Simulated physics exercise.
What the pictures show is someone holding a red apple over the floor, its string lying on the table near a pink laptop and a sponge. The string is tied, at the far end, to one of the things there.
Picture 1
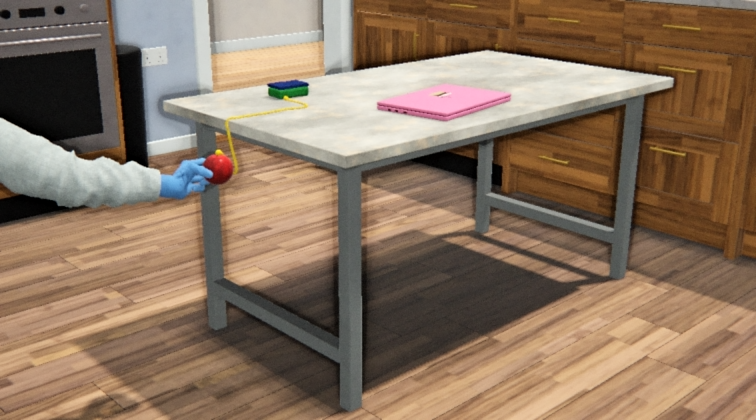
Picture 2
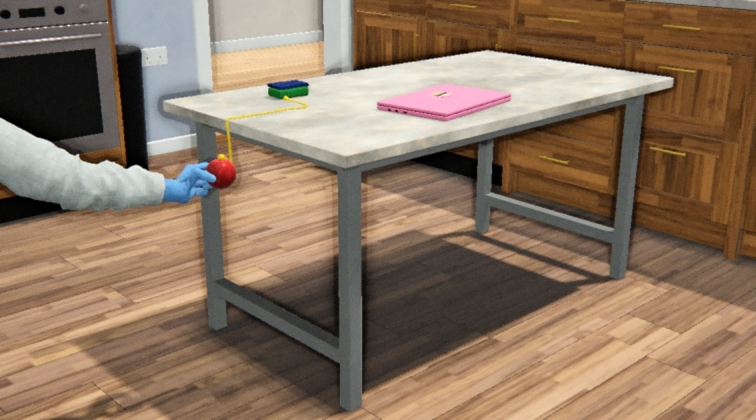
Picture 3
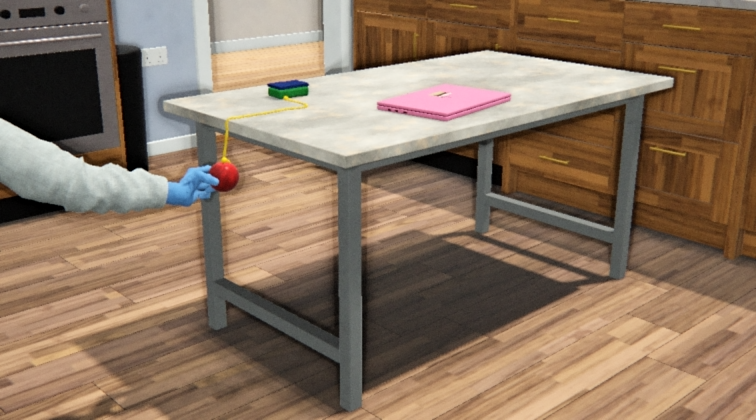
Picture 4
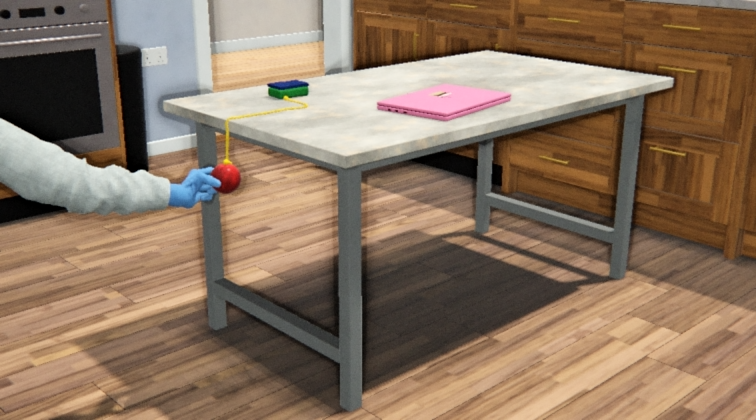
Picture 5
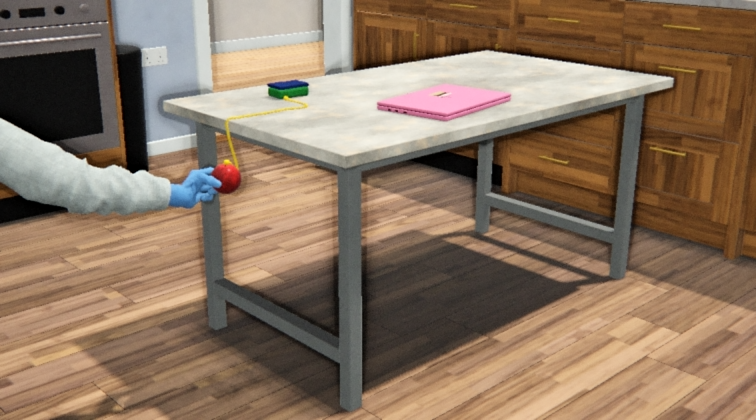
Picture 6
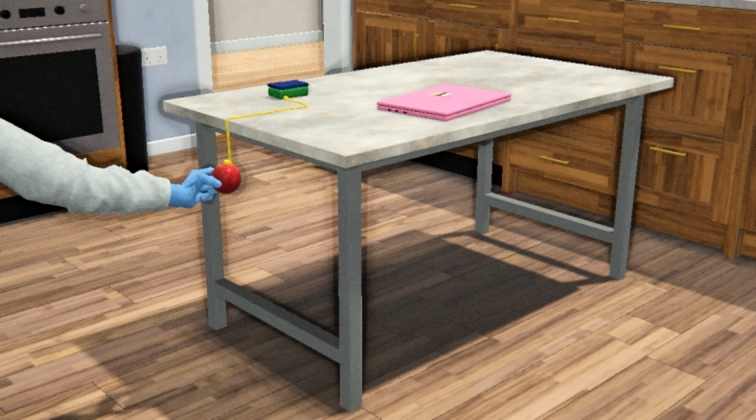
A gloved hand holding a red apple on a yellow string shifts very slightly down and to the right beside a table, then stays nearly still, while the sponge and pink laptop on the tabletop do not move.
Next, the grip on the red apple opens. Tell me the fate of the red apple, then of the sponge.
Well, the red apple gets all the way down and the sponge is taken down too by the finish.
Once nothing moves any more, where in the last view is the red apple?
I'd mark it close to (101, 320).
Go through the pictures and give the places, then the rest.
Red apple (218, 169); pink laptop (446, 97); sponge (288, 83), in the first picture.
Red apple (221, 174), in the second picture.
Red apple (224, 177), in the third picture.
Red apple (226, 179); string through (298, 108) (248, 116), in the fourth picture.
Red apple (226, 179); string through (298, 108) (248, 116), in the fifth picture.
Red apple (226, 179); pink laptop (446, 97); sponge (288, 83); string tied to the sponge, with little slack, in the sixth picture.
Then, 0.46 s on from there, apple on the floor near (236, 353); laptop in place; sponge tugged along near (204, 120).
Then, 0.86 s on from there, apple on the floor near (180, 332); laptop in place; sponge down on the floor.
In the end, apple on the floor near (100, 320); laptop in place; sponge down on the floor. The red apple drops all the way and the sponge is dragged off.
